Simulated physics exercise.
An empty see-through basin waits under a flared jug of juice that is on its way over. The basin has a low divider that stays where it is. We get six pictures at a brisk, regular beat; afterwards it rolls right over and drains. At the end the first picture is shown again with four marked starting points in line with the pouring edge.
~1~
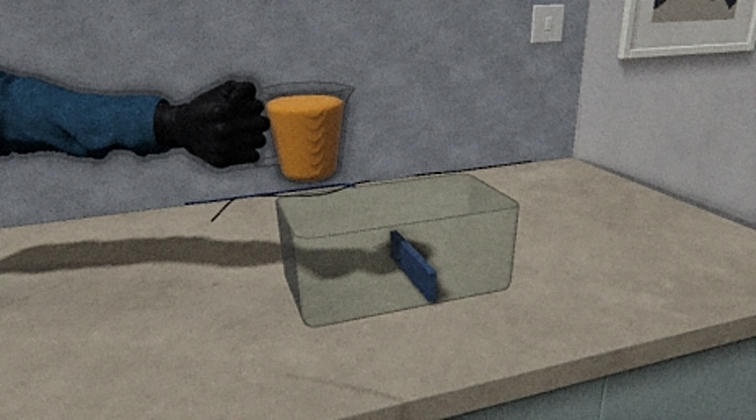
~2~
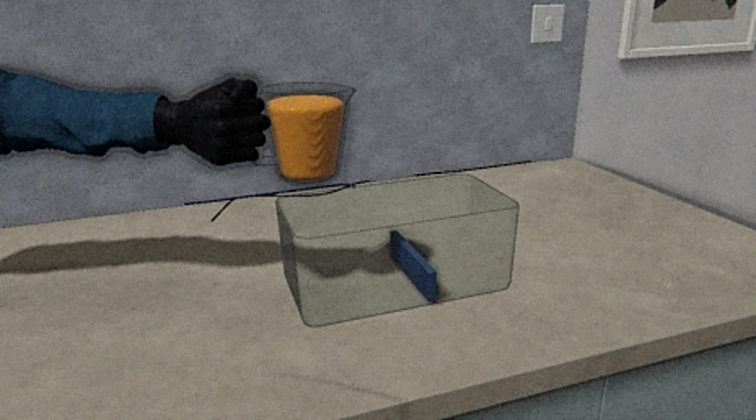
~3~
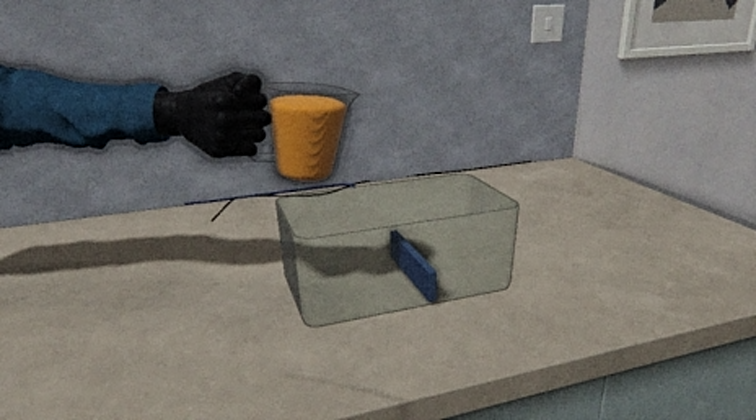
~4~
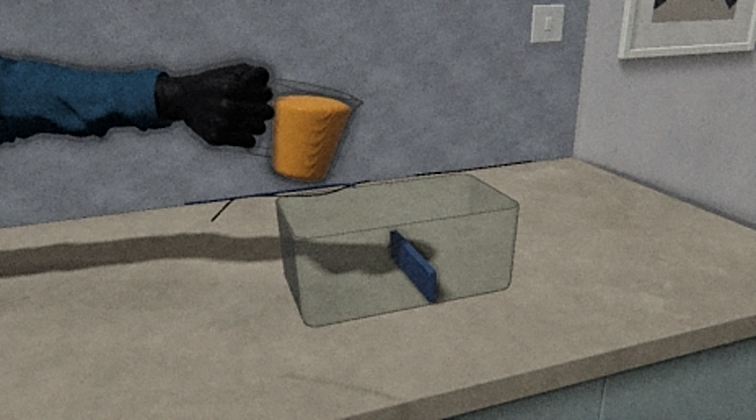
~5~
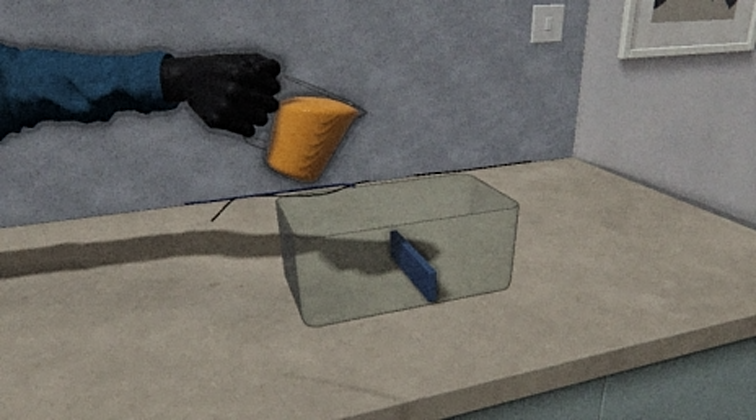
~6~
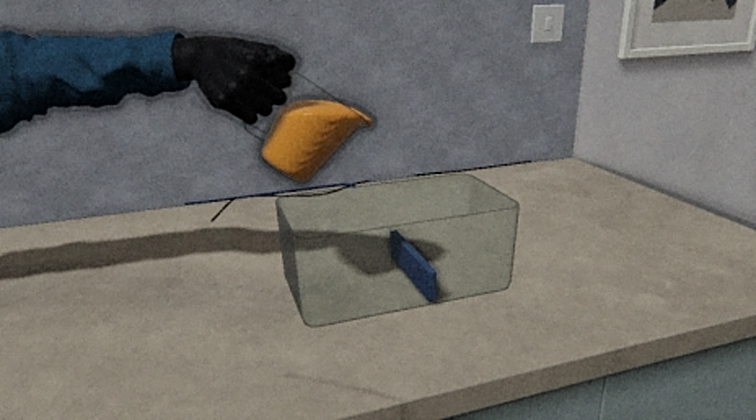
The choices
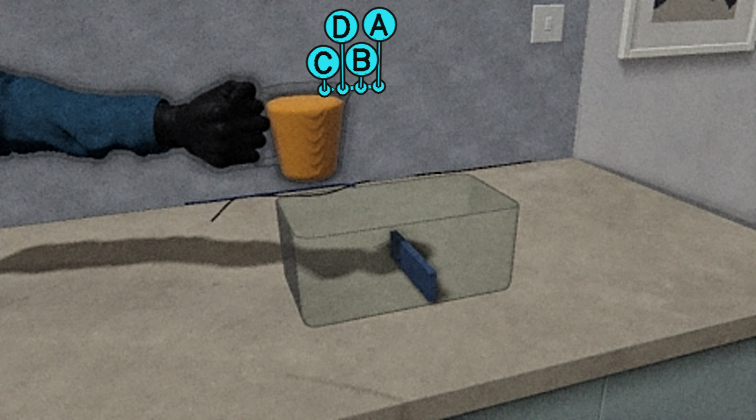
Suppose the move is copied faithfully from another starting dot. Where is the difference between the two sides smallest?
Best: A.
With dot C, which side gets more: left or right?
The left one.
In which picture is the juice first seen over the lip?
In picture 6.
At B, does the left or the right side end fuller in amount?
The left one.
On the marked copy, A at (378, 86); B at (360, 87); C at (324, 90); D at (342, 88).
With A, about 52 % ends left of the wall and 46 % right of it.
With B, about 77 % ends left of the wall and 21 % right of it.
With C, about 91 % ends left of the wall and 7 % right of it.
With D, about 91 % ends left of the wall and 7 % right of it; 3 % is lost outside.
